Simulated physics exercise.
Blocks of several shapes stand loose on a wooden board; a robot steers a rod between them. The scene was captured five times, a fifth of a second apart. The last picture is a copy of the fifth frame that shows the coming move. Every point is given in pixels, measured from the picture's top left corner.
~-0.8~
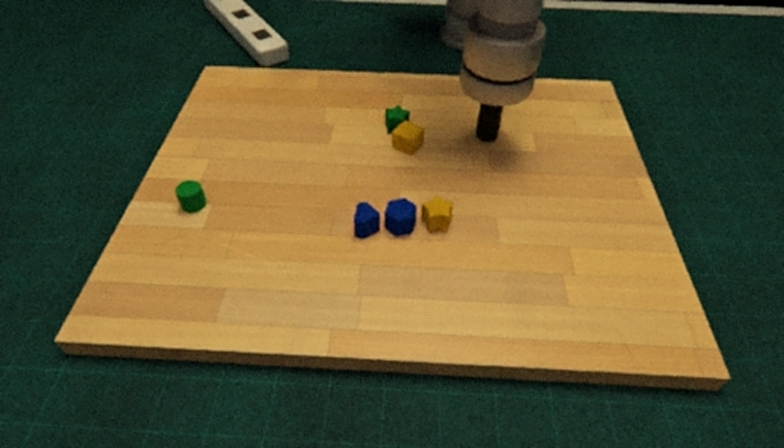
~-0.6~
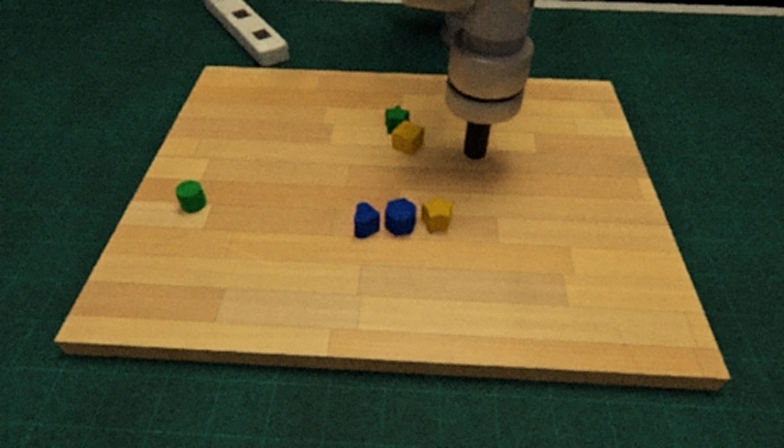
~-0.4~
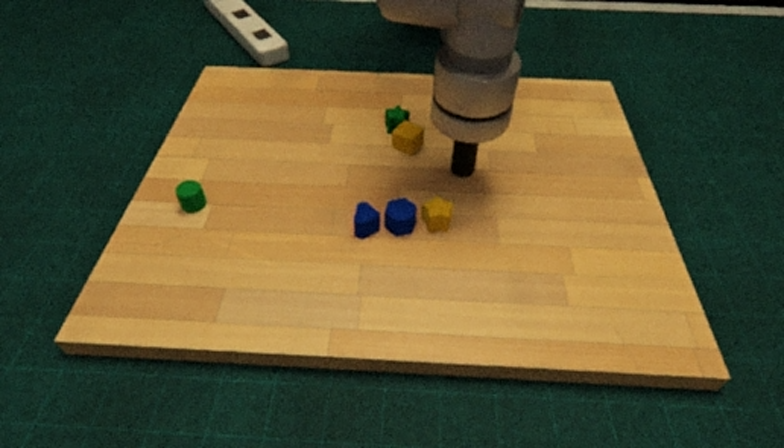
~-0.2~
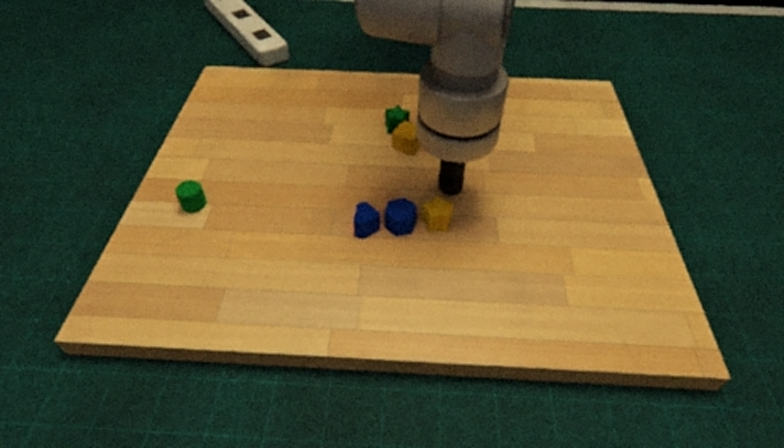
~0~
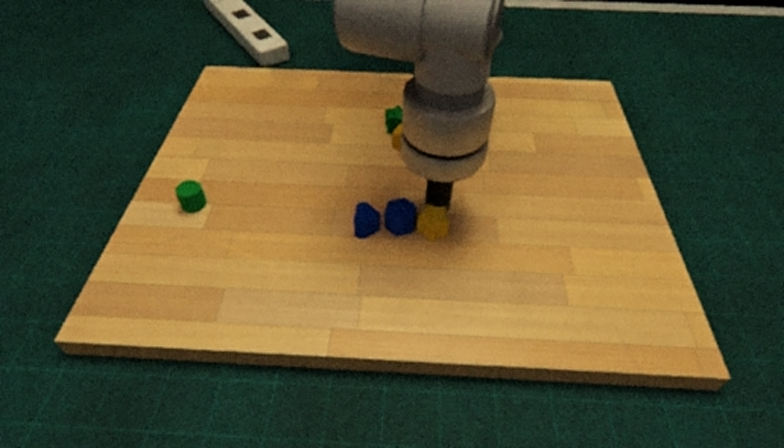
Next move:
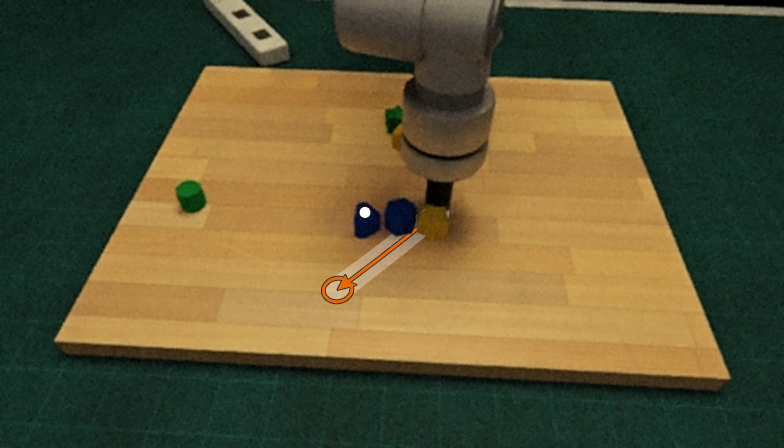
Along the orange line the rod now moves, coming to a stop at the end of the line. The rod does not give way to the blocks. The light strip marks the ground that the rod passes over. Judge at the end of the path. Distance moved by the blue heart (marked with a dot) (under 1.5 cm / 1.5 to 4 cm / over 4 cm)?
The answer here is from 1.5 to 4 cm.
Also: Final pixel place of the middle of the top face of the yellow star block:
The centre of its top will be at (419, 240).
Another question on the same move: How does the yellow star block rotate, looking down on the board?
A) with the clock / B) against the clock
(B)
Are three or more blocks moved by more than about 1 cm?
Yes.
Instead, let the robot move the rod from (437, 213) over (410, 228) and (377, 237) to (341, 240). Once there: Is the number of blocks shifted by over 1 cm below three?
No, that is not what happens.
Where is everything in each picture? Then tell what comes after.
The first frame shows rod's lower end (486, 136); blue heart (365, 212); blue hexagon (401, 208); yellow star block (438, 206).
The second frame shows rod (475, 153); blocks still.
The third frame shows rod (462, 170); blocks still.
The fourth frame shows rod (450, 188); blocks still.
The fifth frame shows rod (438, 205); blue heart (365, 212); blue hexagon (401, 208); yellow star block (434, 214).
Drawn move, from (437, 213) to (338, 290); the dot is on the blue heart.
The first path, step by step. One third of the way, rod (406, 230); blue heart (353, 213), turned 45° clockwise; blue hexagon (379, 216), turned 45° clockwise; yellow star block (421, 238), turned 45° anticlockwise.
Two thirds of the way, rod (373, 256); blue heart (345, 209), turned 85° clockwise; blue hexagon (362, 224), turned 95° clockwise; yellow star block (419, 240), turned 70° anticlockwise.
At the end, rod (337, 282); blue heart (345, 209), turned 85° clockwise; blue hexagon (362, 224), turned 95° clockwise; yellow star block (419, 240), turned 70° anticlockwise.
